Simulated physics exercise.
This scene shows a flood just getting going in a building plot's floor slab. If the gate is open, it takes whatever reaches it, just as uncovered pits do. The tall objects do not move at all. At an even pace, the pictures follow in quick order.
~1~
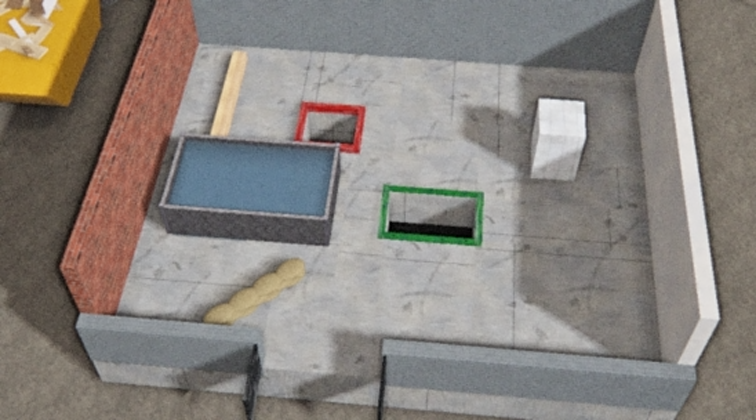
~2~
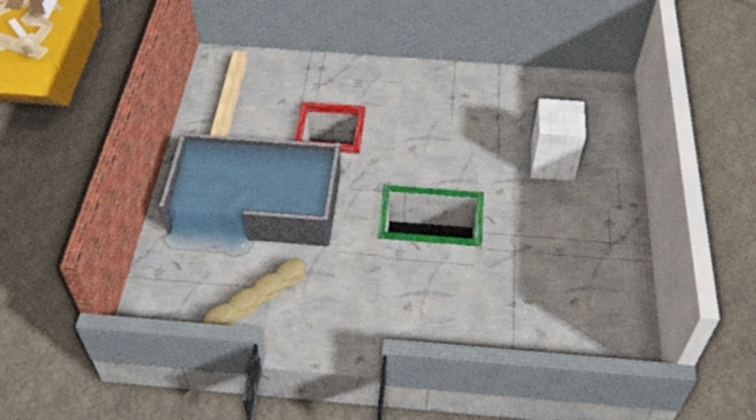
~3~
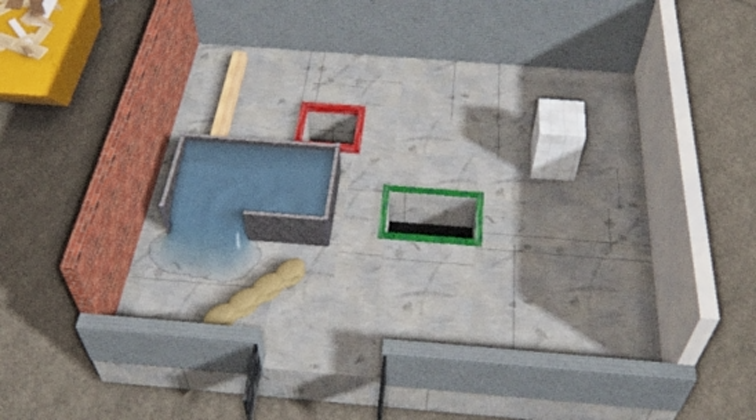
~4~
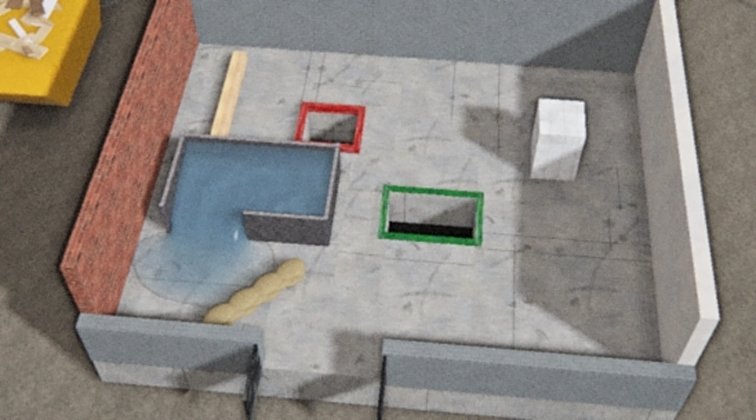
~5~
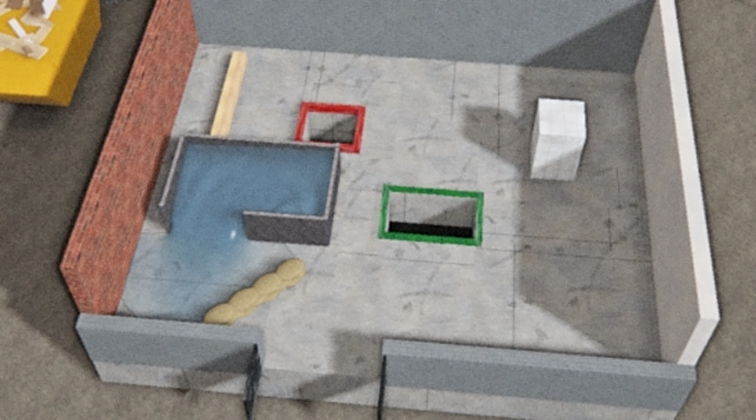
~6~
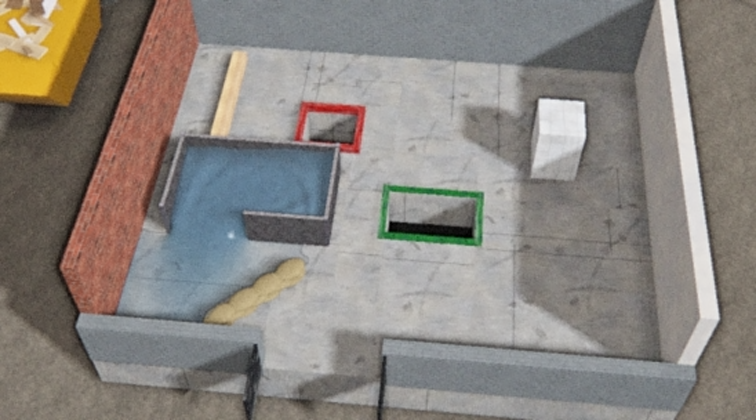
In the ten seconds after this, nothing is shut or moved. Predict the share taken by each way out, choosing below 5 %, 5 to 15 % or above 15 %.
My prediction: The gate swallows below five per cent, the green pit swallows below five per cent, the red pit swallows below five per cent.
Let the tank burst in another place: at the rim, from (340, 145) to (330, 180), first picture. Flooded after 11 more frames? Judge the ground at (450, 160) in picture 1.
I reckon that spot ends up drenched.
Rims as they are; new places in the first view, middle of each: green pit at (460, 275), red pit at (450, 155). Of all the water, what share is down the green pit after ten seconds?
Green: 10 %.
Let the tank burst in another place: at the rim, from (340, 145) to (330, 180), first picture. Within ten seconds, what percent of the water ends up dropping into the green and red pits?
In percent: Green 35, red 0.
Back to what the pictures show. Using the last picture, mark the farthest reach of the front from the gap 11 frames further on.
By then the tip should be at about (377, 363).
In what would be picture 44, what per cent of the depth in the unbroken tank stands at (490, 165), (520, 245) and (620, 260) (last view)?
About 0 per cent, then 2 per cent, then 2 per cent.
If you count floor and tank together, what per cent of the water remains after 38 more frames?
Roughly 98 per cent.
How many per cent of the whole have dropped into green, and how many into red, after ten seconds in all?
In the order asked: 0 percent and 0 percent.
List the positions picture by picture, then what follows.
In the first picture, still water in the open tank at (252, 178).
In the second picture, water pours out at (208, 225) and has run to (247, 248).
In the third picture, water pours out at (208, 227) and has run to (237, 275).
In the fourth picture, the front is at (220, 302), out from the gap at (208, 228).
In the fifth picture, water pours out at (208, 228) and has run to a hidden place.
In the sixth picture, water pours out at (208, 228) and has run to a hidden place.
A moment on, water covers 10 % of the floor; the gate 0 %, the green pit 0 %, the red pit 0 %.
Next, water covers 15 % of the floor; the gate 0 %, the green pit 0 %, the red pit 0 %.
Then, water covers 30 % of the floor; the gate 1 %, the green pit 0 %, the red pit 0 %.
Later, water covers 50 % of the floor; the gate 1 %, the green pit 0 %, the red pit 0 %.
In the end, water covers 65 % of the floor; the gate 2 %, the green pit 1 %, the red pit 0 %.
